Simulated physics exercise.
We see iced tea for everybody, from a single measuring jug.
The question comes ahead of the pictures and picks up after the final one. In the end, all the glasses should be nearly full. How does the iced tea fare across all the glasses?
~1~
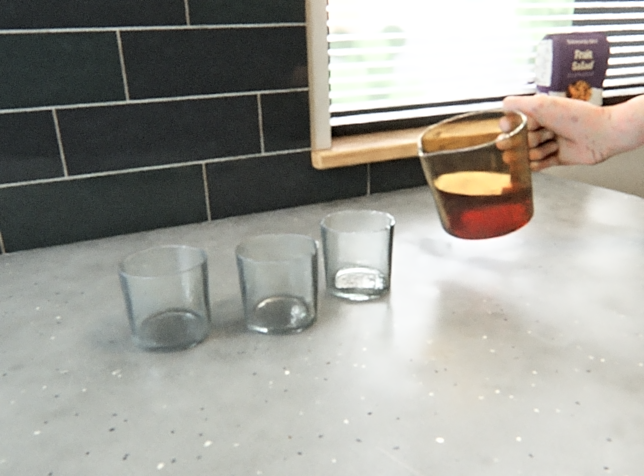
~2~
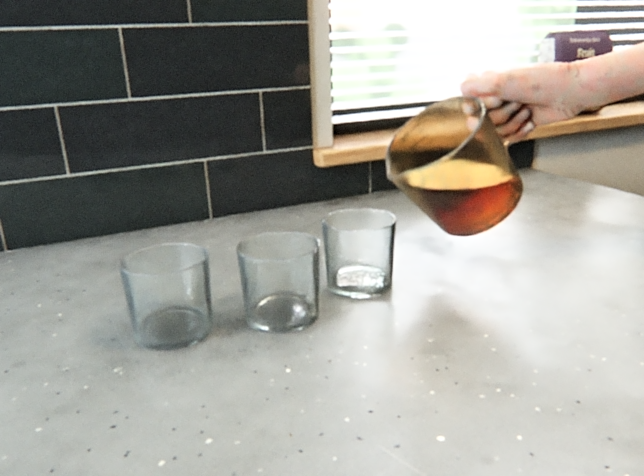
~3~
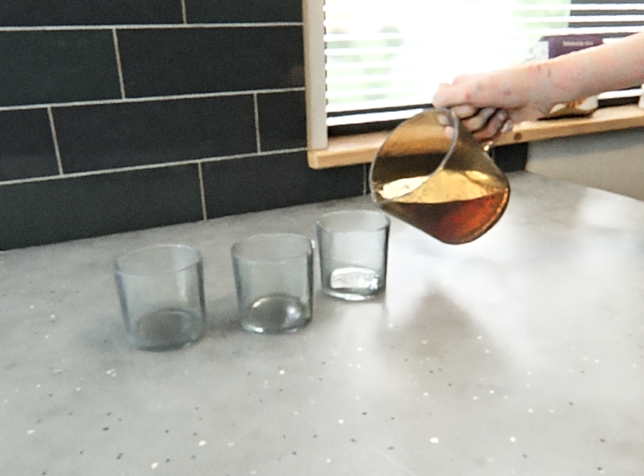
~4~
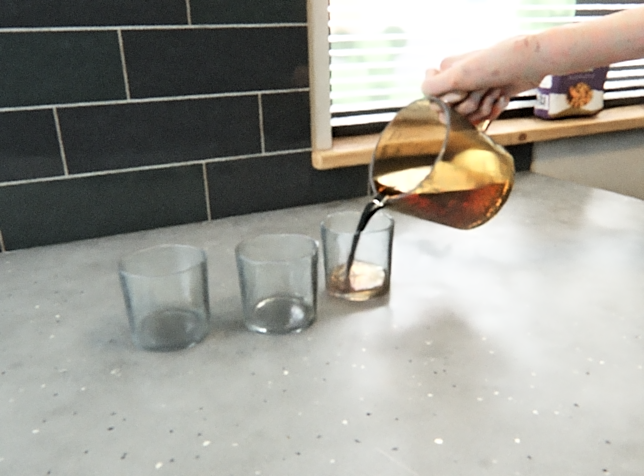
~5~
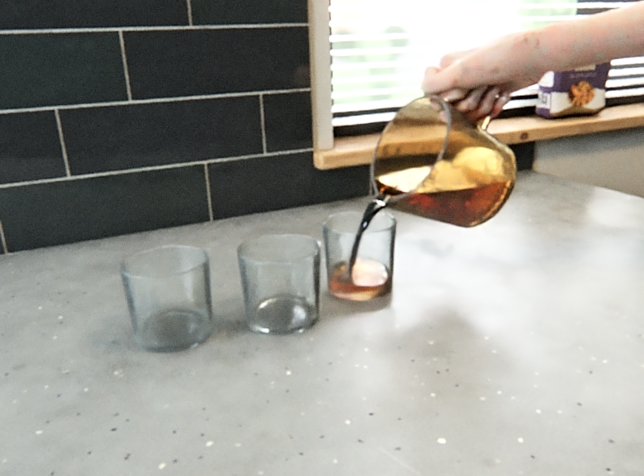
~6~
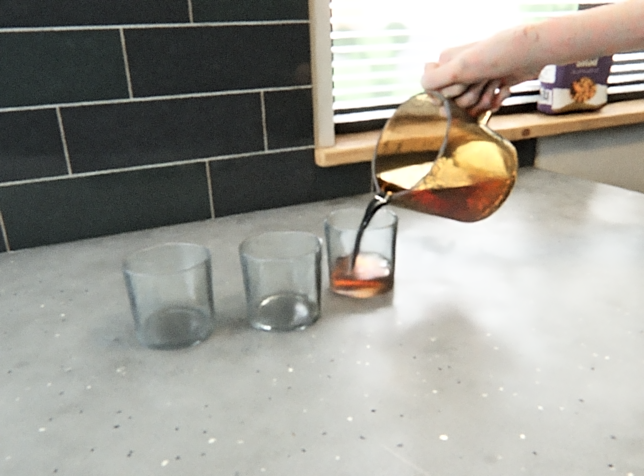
It gives out before the last.
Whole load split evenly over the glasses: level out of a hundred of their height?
About 45 per cent.
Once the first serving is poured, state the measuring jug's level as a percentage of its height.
The level stands close to 10 percent.
Soon after, the first is about half full.
Later, the first is done and the measuring jug has about a quarter of its load.
In the end, the measuring jug is empty with one filled and the next at about a third of a serving.
